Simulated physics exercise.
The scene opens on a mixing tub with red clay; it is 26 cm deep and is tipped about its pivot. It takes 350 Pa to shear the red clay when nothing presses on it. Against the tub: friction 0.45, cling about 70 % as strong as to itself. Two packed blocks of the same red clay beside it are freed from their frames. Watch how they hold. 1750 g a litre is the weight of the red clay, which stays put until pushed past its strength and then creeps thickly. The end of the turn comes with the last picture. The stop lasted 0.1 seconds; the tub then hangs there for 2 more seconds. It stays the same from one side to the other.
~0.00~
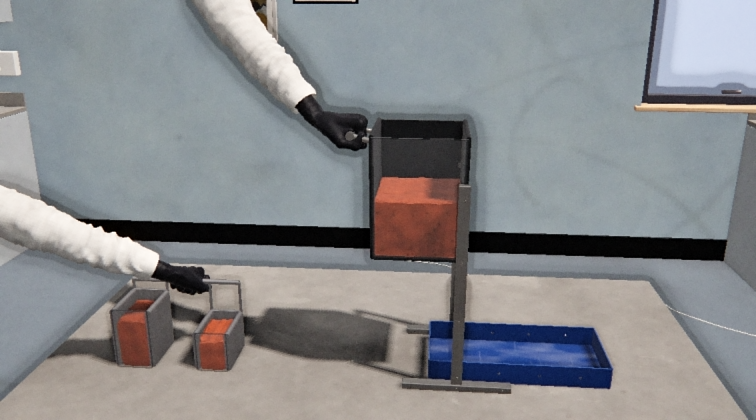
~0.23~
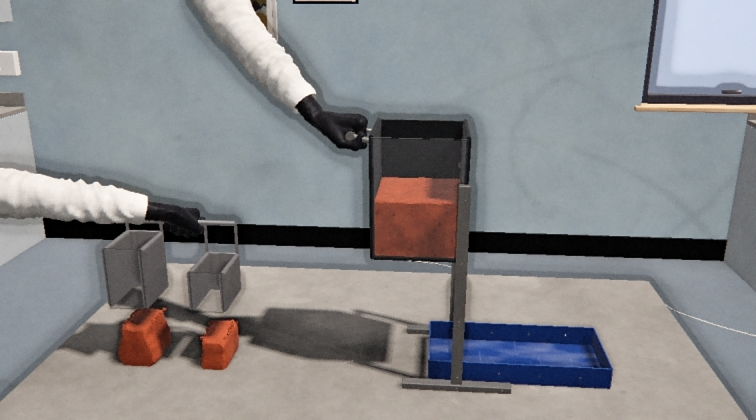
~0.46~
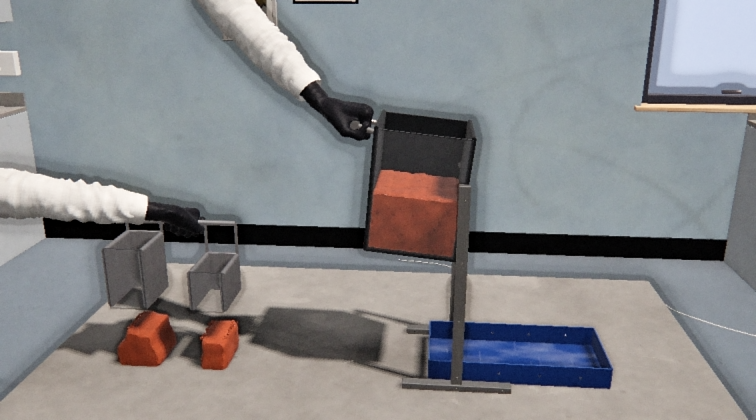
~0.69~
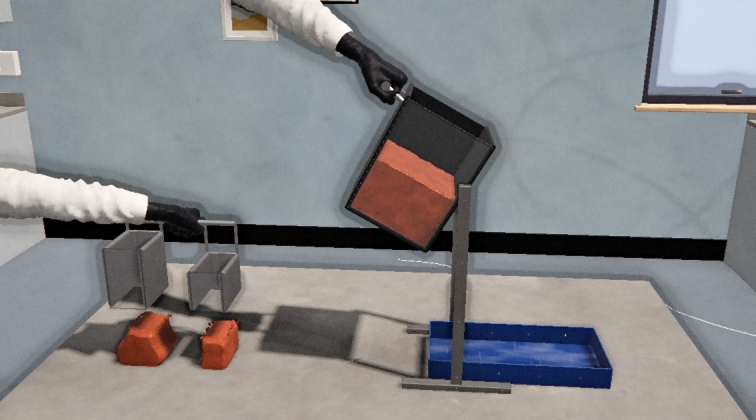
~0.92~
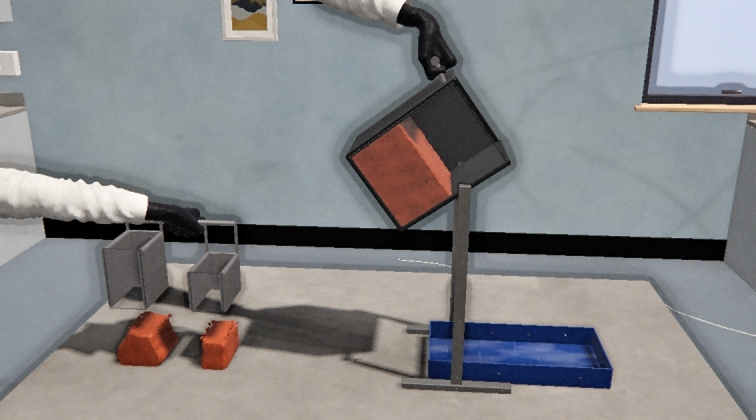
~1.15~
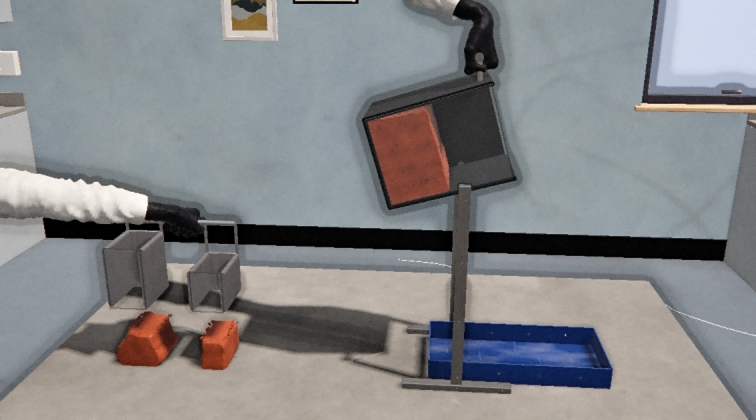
In a room, gloved hands lifting two moulds off red clay blocks, then turning a tub of red clay steeply to the right.
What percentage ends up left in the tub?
About 100 %.
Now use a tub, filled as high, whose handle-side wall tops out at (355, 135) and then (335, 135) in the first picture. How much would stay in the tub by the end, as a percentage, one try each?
Some 100 % and some 100 %, in that order.
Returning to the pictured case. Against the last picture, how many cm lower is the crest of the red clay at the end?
3 cm.
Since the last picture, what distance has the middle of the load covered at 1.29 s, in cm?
Shift: Some 1 cm.
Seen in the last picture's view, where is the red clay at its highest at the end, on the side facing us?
I'd say it peaks at roughly (390, 126) in the last picture.
After 1.29 s, the tub is at 74 degrees and holds 100 %.
After 1.46 s, the tub is at 74 degrees and holds 100 %.
After 1.63 s, the tub is at 74 degrees and holds 100 %.
After 1.80 s, the tub is at 74 degrees and holds 100 %.
After 3.15 s, the tub is at 74 degrees and holds 100 %.
